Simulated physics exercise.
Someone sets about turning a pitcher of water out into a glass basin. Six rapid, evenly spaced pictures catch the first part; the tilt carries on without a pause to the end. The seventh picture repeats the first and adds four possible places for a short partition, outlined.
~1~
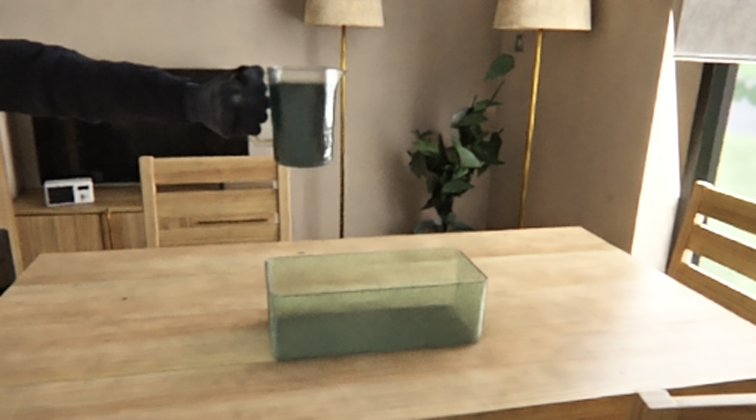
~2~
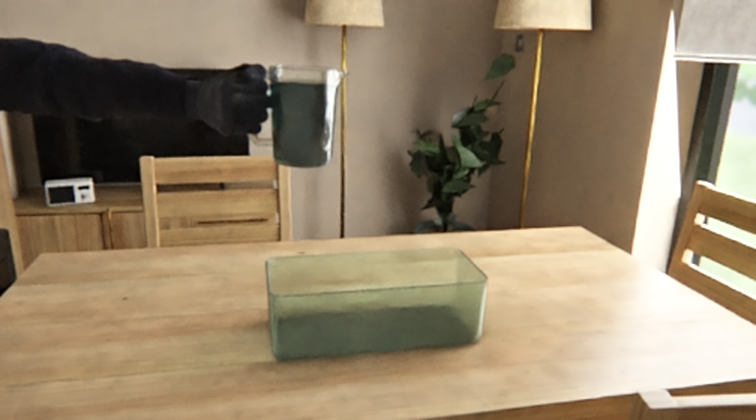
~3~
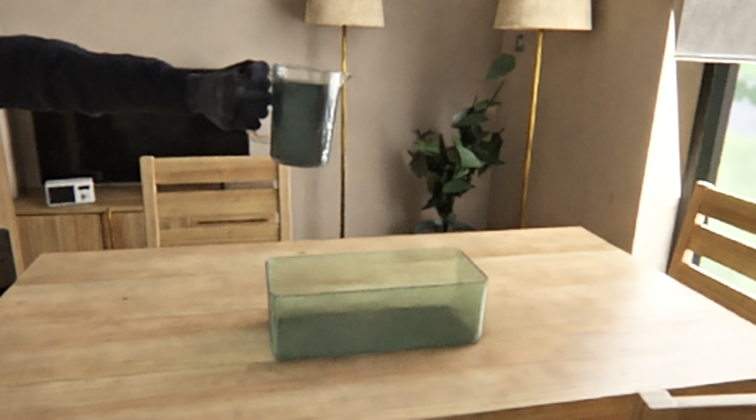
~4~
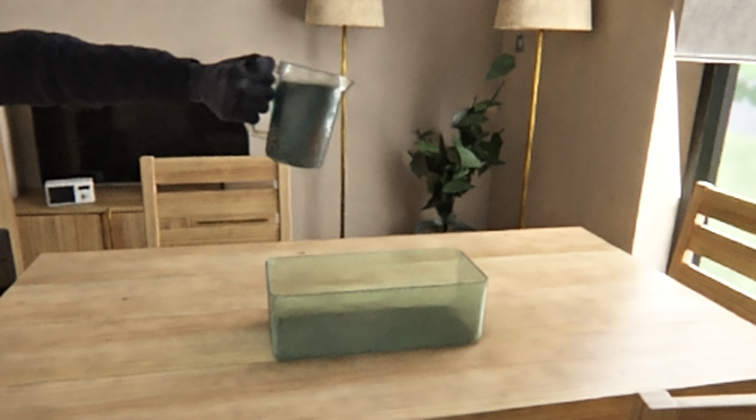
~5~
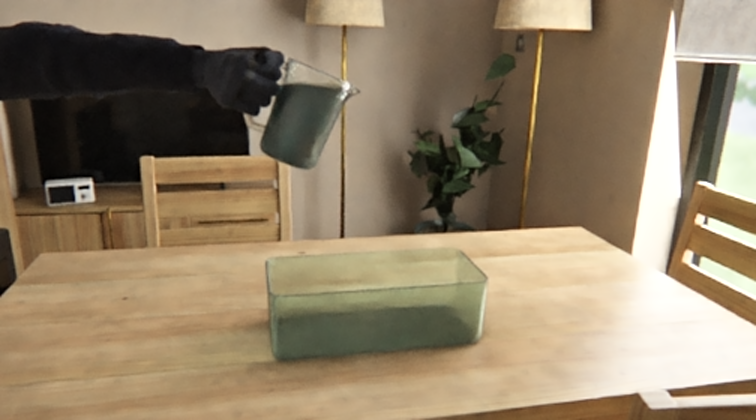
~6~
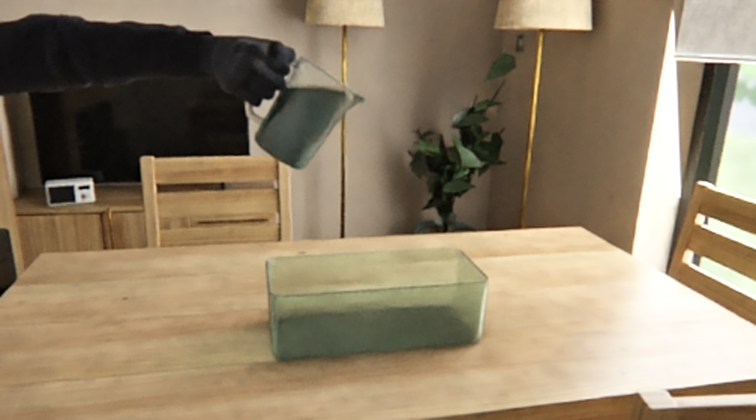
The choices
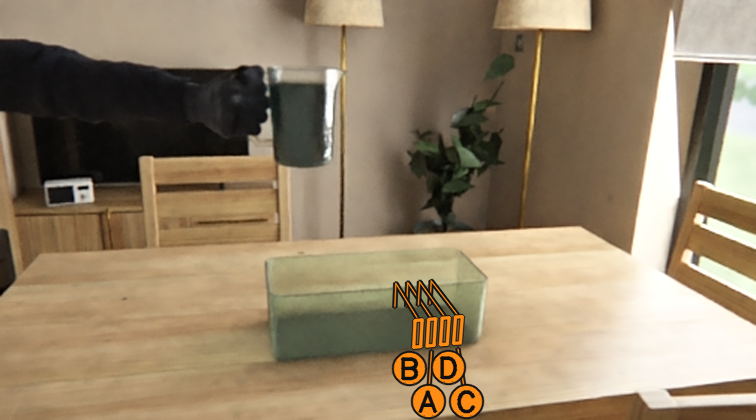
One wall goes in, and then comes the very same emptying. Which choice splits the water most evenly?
Best: B.
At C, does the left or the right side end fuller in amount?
The left side.
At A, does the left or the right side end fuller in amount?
The left side.
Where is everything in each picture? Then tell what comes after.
Upright, lip at (346, 71); basin from (272, 359) to (479, 339); nothing has left yet.
Upright, lip at (348, 72); nothing has left yet.
Tipped about 6°, lip at (351, 76); nothing has left yet.
Tipped about 13°, lip at (355, 82); nothing has left yet.
Tipped about 22°, lip at (360, 91); nothing has left yet.
Tipped about 33°, lip at (363, 102); nothing has left yet.
On the marked copy, A at (431, 351); B at (418, 352); C at (457, 348); D at (444, 349).
For slot A, about 81 % ends left of the wall and 7 % right of it; 12 % is lost outside.
For slot B, about 53 % ends left of the wall and 43 % right of it; 4 % is lost outside.
For slot C, about 88 % ends left of the wall and 6 % right of it; 6 % is lost outside.
For slot D, about 88 % ends left of the wall and 5 % right of it; 7 % is lost outside.
